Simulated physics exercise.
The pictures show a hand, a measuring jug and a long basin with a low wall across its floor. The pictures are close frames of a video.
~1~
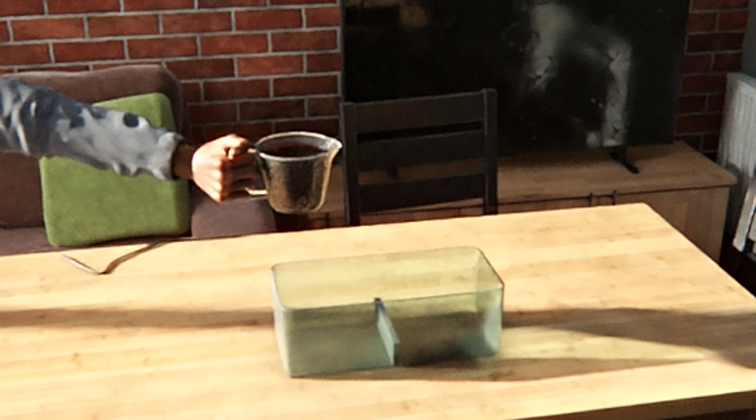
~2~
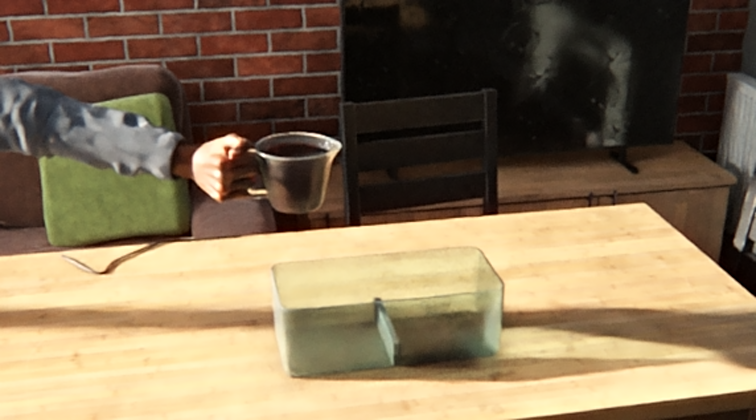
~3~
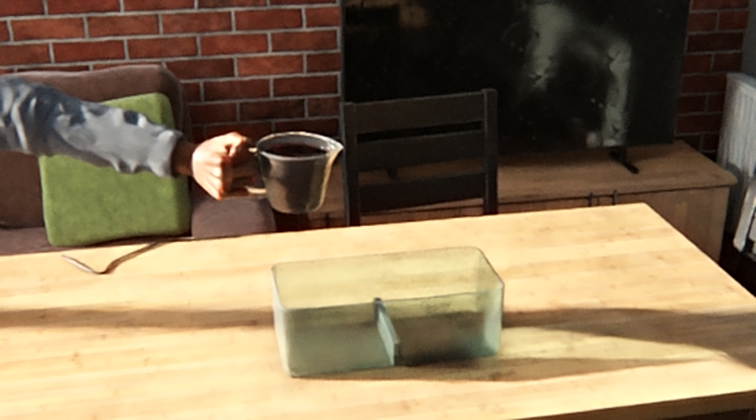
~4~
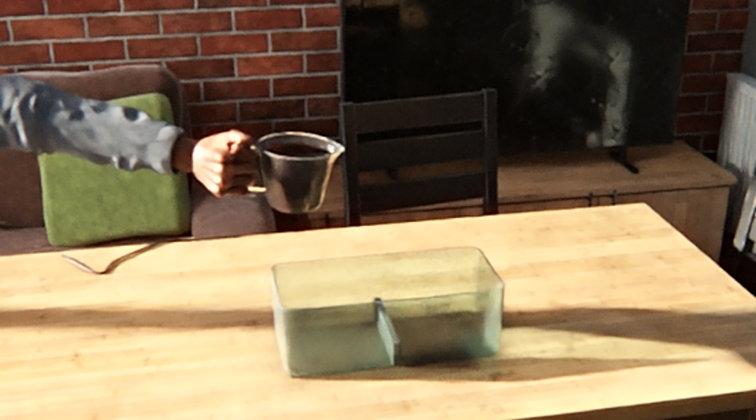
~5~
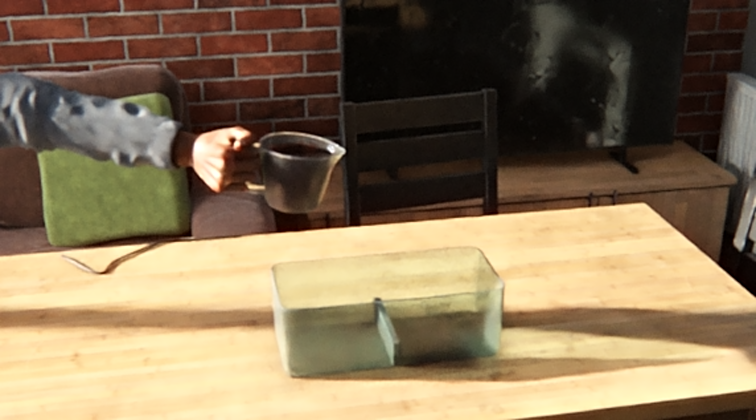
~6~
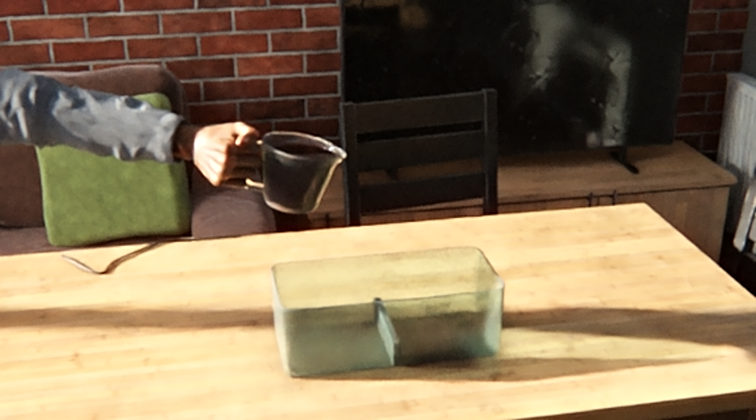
In a brick-walled room, a hand holds a measuring jug of dark wine above a divided glass basin, slowly tilting it slightly rightward.
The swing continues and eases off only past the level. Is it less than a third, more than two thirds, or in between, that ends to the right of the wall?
The share right of the wall is between a third and two thirds.
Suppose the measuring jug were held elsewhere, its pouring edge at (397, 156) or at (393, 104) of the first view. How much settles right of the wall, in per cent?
Roughly 90 per cent, and 90 per cent.
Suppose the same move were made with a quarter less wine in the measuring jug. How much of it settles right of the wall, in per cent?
Some 20 per cent.
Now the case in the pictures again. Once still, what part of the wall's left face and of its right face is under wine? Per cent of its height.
Left about 30, right about 20.
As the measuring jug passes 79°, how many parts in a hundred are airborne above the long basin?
About 35 per cent.
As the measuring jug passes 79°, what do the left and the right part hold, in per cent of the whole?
Left: 0 %. Right: 5 %.
A moment on, the measuring jug is tipped on its side and 55 per cent is still to pour, 2 is left of the wall and 6 right of it.
Next, the measuring jug is tipped right over and 4 per cent is still to pour, 41 is left of the wall and 41 right of it.
Then the measuring jug is tipped right over and 0 per cent is still to pour, 55 is left of the wall and 42 right of it.
Later the measuring jug is tipped right over and 0 per cent is still to pour, 55 is left of the wall and 43 right of it.
In the end 55 per cent lies left of the wall, 43 right of it and 2 outside.
